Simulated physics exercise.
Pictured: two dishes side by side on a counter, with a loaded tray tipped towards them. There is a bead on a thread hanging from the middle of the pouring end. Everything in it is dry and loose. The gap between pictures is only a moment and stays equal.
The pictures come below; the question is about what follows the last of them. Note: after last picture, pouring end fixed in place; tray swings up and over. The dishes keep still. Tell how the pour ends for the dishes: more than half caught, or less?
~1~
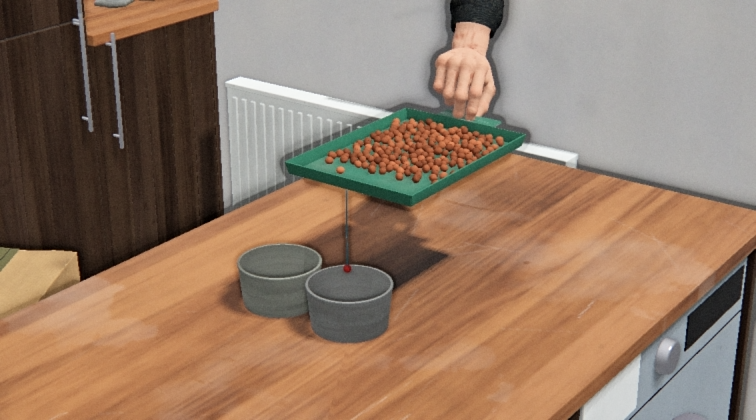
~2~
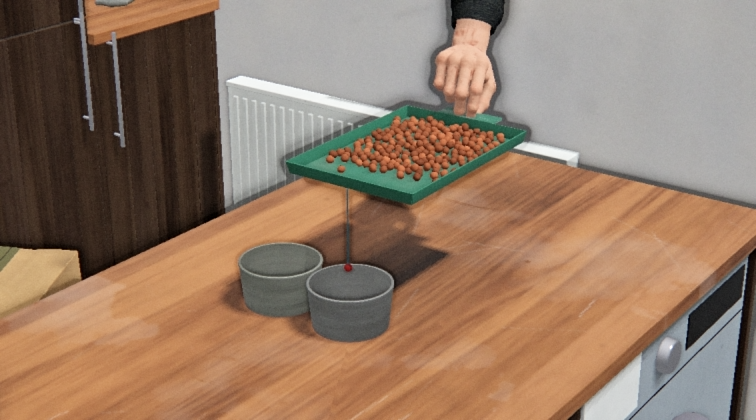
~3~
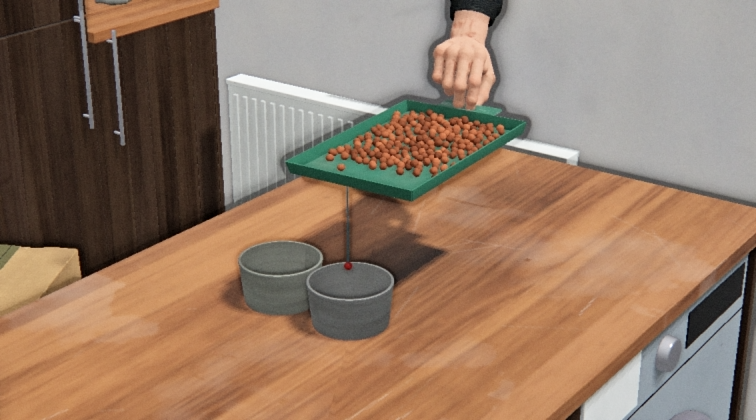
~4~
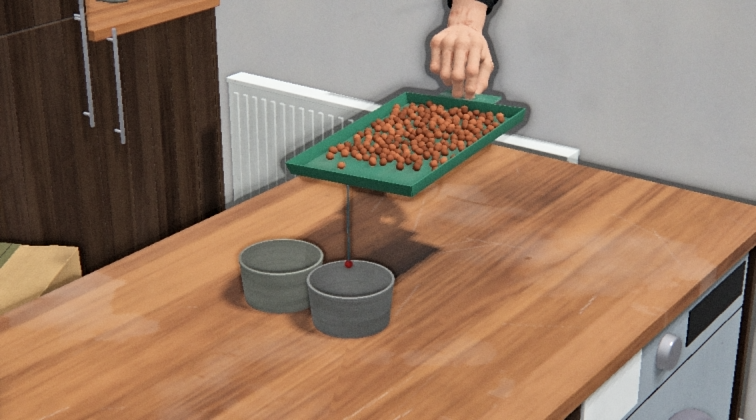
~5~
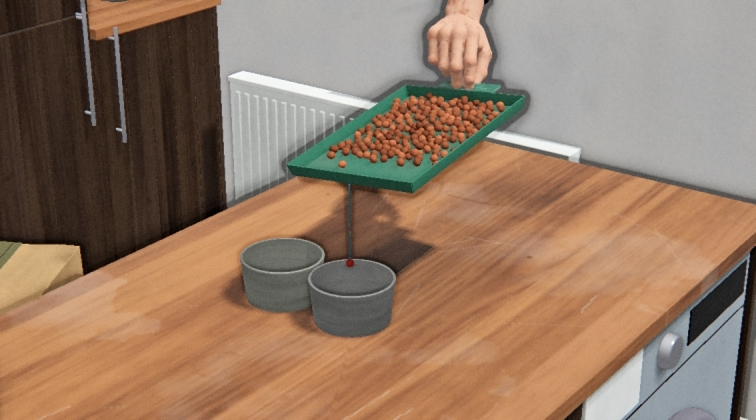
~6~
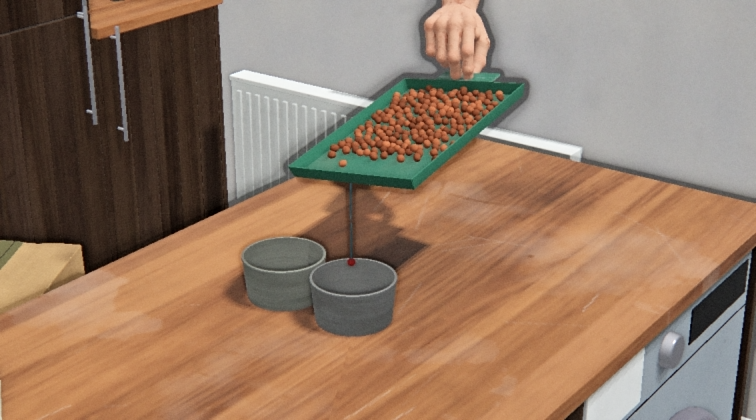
Well, most of it stays in the dishes by the end.
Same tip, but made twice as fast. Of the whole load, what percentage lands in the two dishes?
Estimated share: Some 80%.
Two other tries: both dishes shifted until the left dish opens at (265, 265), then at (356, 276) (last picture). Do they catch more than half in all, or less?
First place: Short of half; second place: Short of half.
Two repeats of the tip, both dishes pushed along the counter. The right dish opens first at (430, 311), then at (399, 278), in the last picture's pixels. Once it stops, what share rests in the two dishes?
Close to 0 in a hundred, then close to 60 in a hundred.
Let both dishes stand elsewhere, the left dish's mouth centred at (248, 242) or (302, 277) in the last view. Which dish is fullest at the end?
Well, first the right-hand one, then the left-hand one.
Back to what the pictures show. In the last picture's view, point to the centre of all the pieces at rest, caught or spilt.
Near pixel (287, 289).
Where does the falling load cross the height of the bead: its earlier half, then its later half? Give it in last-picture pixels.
I'd put it at roughly (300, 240), and after that at roughly (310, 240).
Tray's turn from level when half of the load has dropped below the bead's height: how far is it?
Reading: Some 110°.
Shortly afterwards, tray tipped steeply; all but a few on the tray; only a few in the left dish; only a few outside both; only a few in the air.
Next, tray tipped right over; the bulk on the tray; a little in the left dish; only a few outside both; only a few in the air.
Some moments later, tray tipped past a quarter turn; a little in the right dish; the bulk in the left dish; near a quarter outside both.
In the end, tray tipped past a quarter turn; a little in the right dish; the bulk in the left dish; near a quarter outside both.
